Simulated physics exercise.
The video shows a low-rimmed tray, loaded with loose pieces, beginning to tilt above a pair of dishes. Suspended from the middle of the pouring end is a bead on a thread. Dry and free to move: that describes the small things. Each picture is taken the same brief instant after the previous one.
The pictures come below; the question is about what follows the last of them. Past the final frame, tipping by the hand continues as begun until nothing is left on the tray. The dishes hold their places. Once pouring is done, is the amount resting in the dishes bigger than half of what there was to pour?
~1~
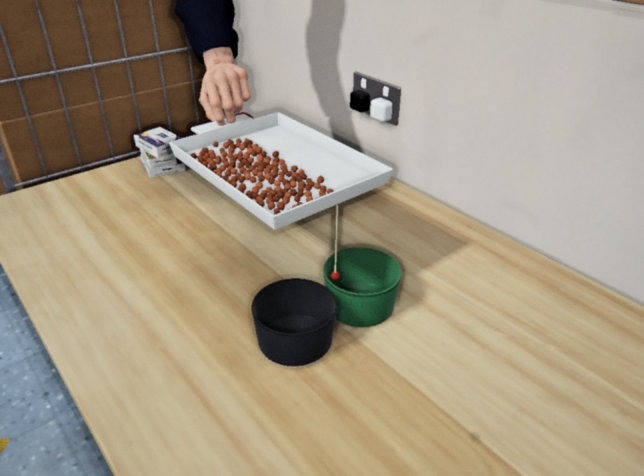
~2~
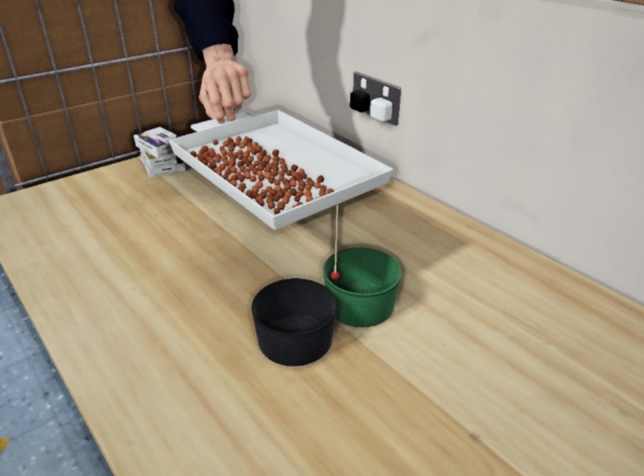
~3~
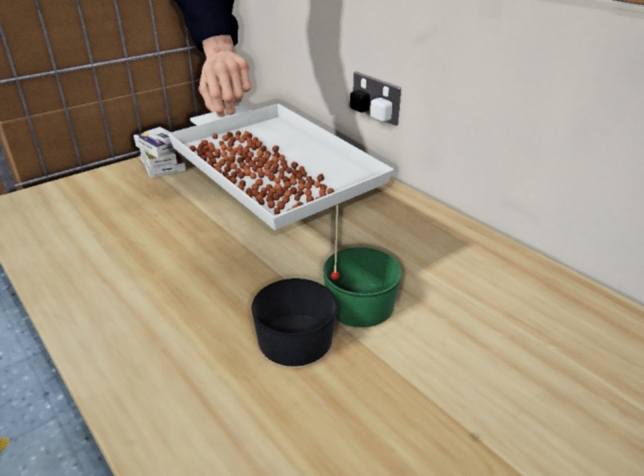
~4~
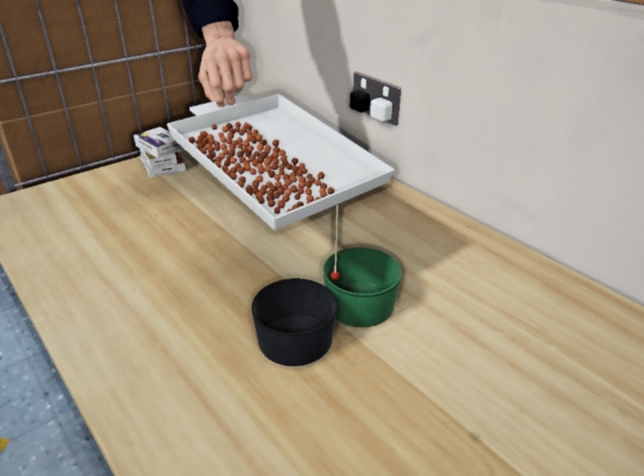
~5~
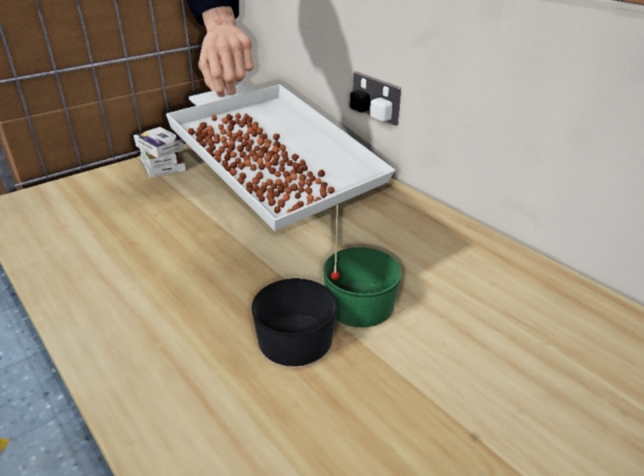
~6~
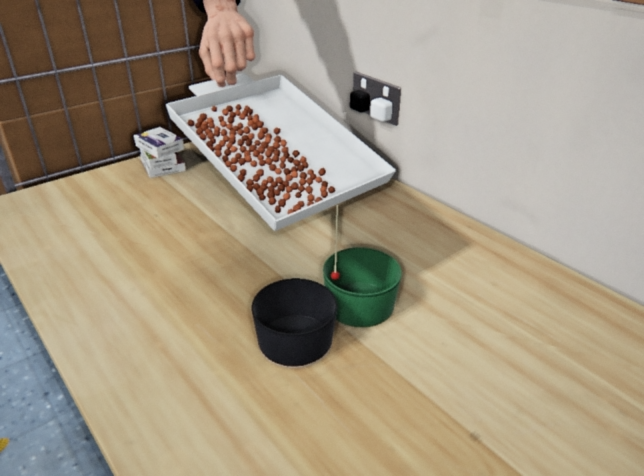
No, catch falls short of half.
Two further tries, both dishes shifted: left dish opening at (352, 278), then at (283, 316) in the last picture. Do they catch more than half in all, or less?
Try 1: Not up to half; try 2: Not up to half.
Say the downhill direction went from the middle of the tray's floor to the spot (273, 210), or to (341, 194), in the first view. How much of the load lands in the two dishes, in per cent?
About 70 and 40 per cent.
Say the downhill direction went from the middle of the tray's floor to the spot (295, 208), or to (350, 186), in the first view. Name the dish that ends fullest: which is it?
Result - first place: The left side, second place: The right side.
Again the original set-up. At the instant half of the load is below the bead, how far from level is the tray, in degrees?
It's turned some 110 degrees by then.
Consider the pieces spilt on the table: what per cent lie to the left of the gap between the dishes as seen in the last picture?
My estimate is some 20 per cent.
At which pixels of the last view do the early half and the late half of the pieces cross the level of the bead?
Initially about (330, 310); subsequently about (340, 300).
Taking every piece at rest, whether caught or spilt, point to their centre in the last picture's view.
I'd place the middle at about (352, 370).
Soon, tray tipped steeply; all on the tray.
A while on, tray tipped right over; nearly all on the tray; a stray few in the left dish; a stray few outside both.
Towards the end, tray tipped past a quarter turn; about a quarter in the left dish; a stray few in the right dish; most outside both.
Finally, tray tipped past a quarter turn; about a quarter in the left dish; a stray few in the right dish; most outside both.
